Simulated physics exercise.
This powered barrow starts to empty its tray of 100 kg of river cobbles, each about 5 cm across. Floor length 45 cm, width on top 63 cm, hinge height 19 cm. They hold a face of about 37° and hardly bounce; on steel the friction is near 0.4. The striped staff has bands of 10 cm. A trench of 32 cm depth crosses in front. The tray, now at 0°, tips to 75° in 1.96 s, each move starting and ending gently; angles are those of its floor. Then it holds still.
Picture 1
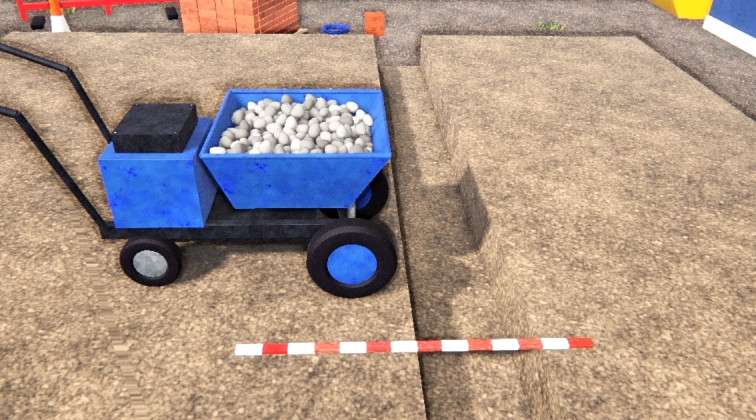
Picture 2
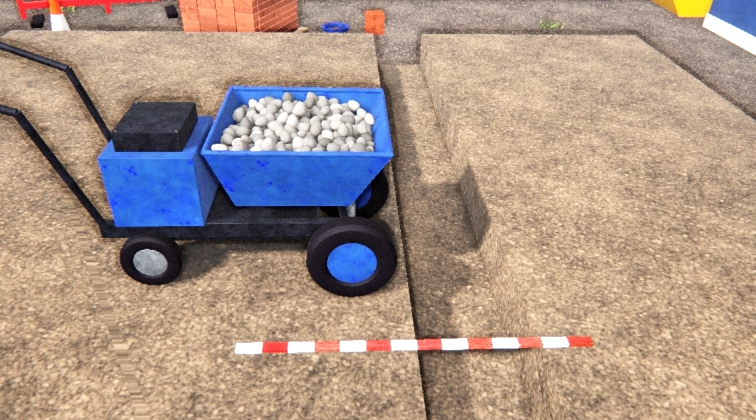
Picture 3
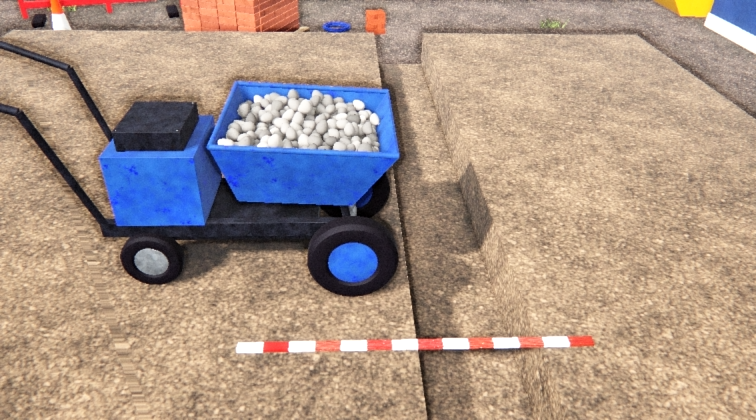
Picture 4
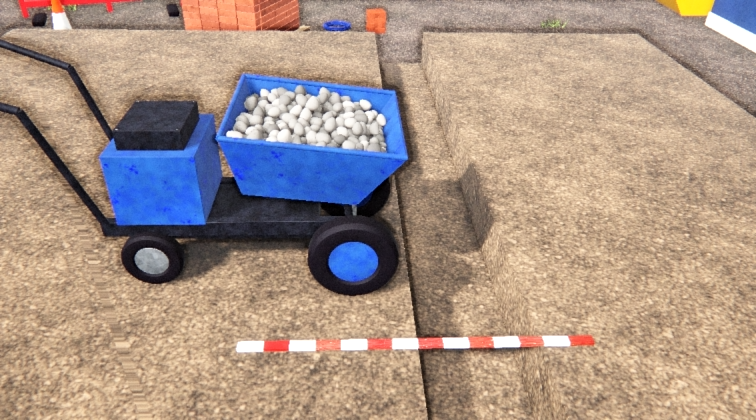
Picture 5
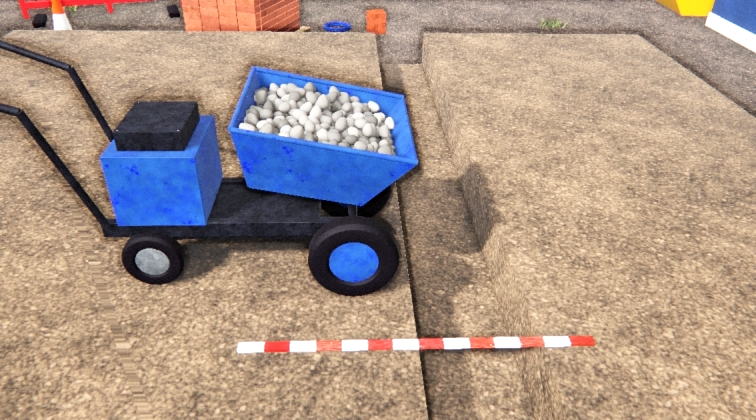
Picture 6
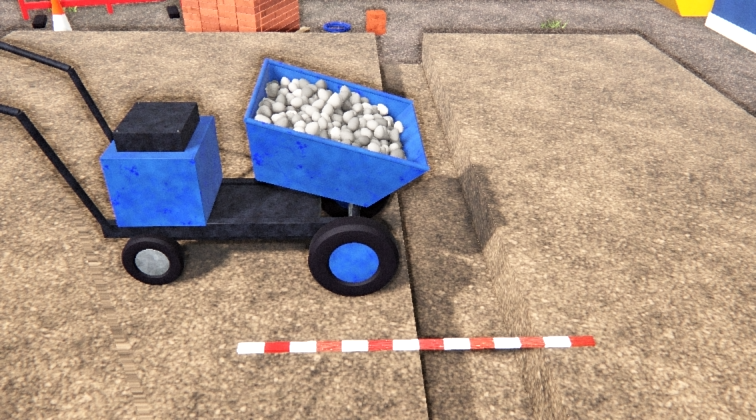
The blue tray of grey cobbles on the barrow tilts gradually toward the trench at right.
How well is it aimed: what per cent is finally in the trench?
Close to 82 in a hundred.
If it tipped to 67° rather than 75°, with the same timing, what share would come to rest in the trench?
In that case some 70 per cent.
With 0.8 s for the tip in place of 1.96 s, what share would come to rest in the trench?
In that case some 65 per cent.
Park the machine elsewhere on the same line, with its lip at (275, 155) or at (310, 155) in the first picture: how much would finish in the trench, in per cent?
Near 80 per cent from the first place, 100 from the second.
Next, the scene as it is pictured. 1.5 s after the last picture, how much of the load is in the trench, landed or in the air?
Some 40 per cent.
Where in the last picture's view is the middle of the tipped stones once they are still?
Their middle is at about (479, 292).
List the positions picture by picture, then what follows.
In the first frame, lip at (390, 156), floor tilted 0°, highest stones at (293, 107).
In the second frame, the tray is at 1°, its lip at (392, 155); the top of the load is at (294, 105).
In the third frame, lip at (398, 156), floor tilted 3°, highest stones at (297, 103).
In the fourth frame, the tray is at 7°, its lip at (407, 158); the top of the load is at (291, 103).
In the fifth frame, lip at (417, 163), floor tilted 11°, highest stones at (289, 98).
In the sixth frame, the tray is at 17°, its lip at (428, 169); the top of the load is at (290, 94).
Then, 0.9 s after the last picture the floor is at 63°, 98 % in the tray, 2 % in the trench; the foremost stones are at (492, 230).
Then, 1.5 s after the last picture the floor is at 75°, 46 % in the tray, 39 % in the trench, 15 % past the trench; the foremost stones are at (585, 247).
Then, 1.8 s after the last picture the floor is at 75°, 23 % in the tray, 59 % in the trench, 18 % past the trench; the foremost stones are at (621, 251).
Then, 3.8 s after the last picture the floor is at 75°, 0 % in the tray, 82 % in the trench, 18 % past the trench; the foremost stones are at (626, 250).
